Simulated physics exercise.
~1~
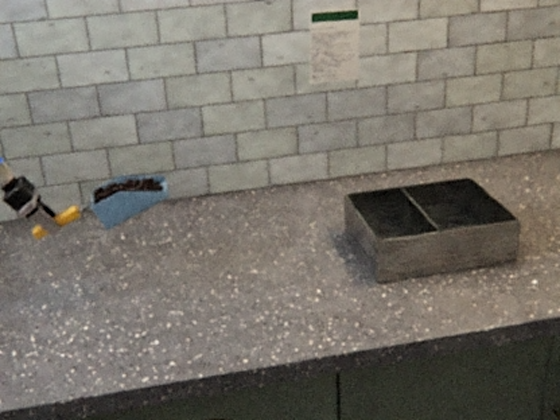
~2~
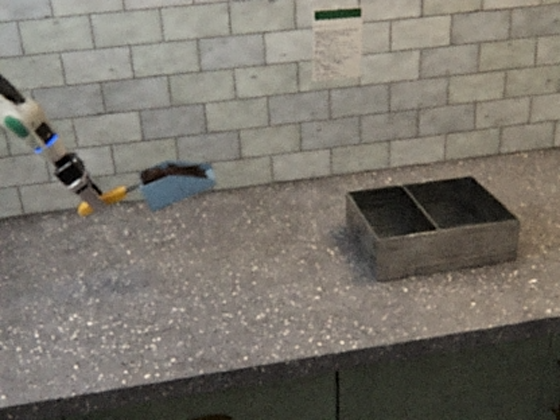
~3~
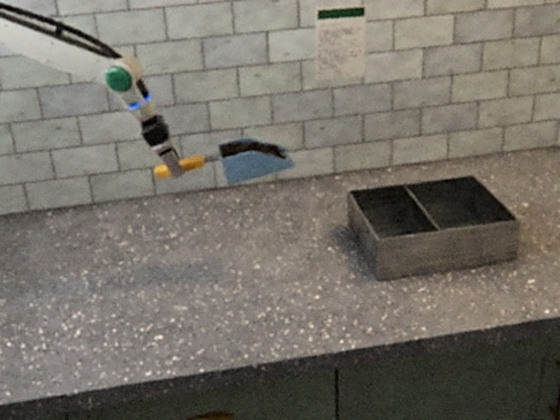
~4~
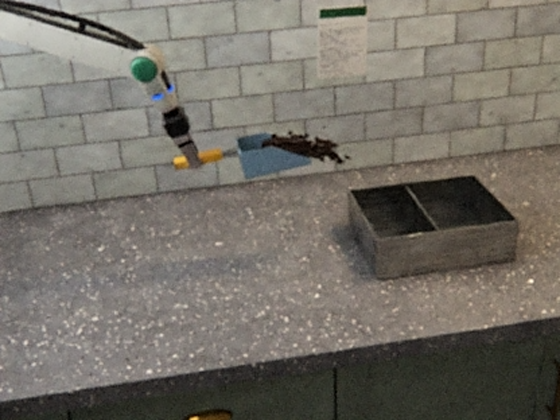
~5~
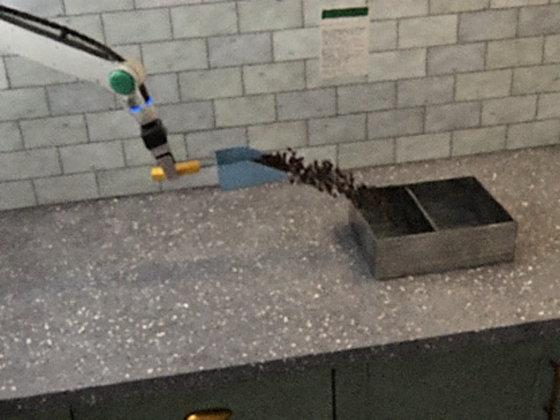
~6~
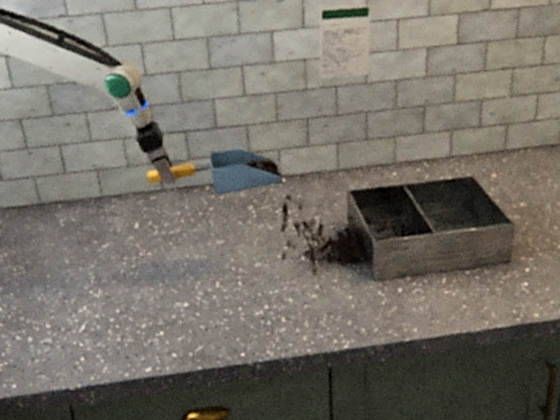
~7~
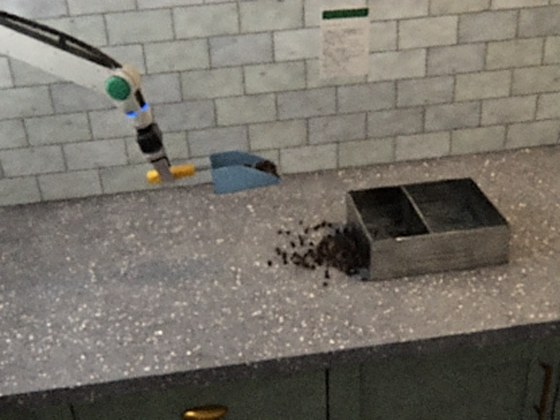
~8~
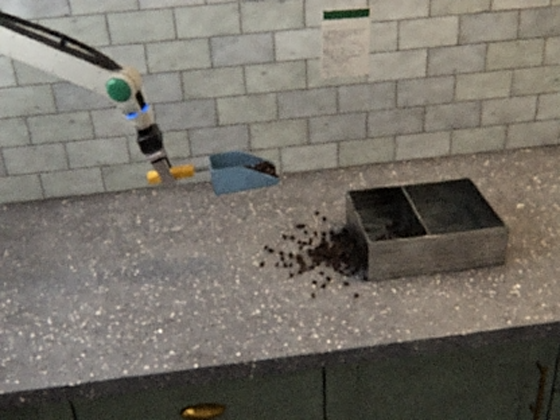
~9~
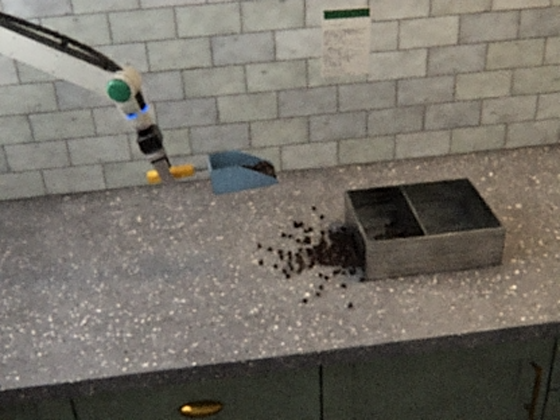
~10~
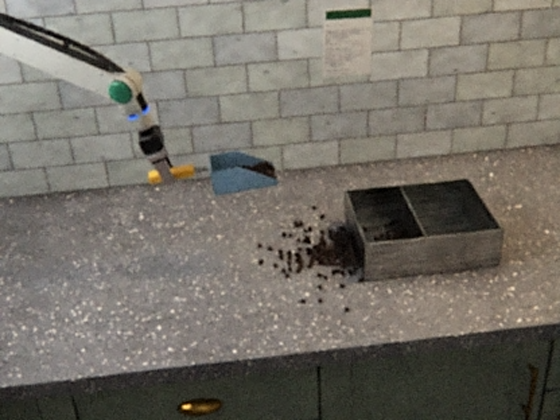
At the start, a robot arm at the left holds a blue scoop of dark beans by its yellow handle above a speckled gray counter, with a two-part metal bin standing to the right. The arm carries the scoop right and slightly upward, toward the bin. Then the beans slide off the open front and stream through the air as the scoop draws back a little. Some drop into the bin's left part, while many fall short and scatter on the counter beside it. Finally, the scoop hangs still with some beans left in it, and the right part stays empty.
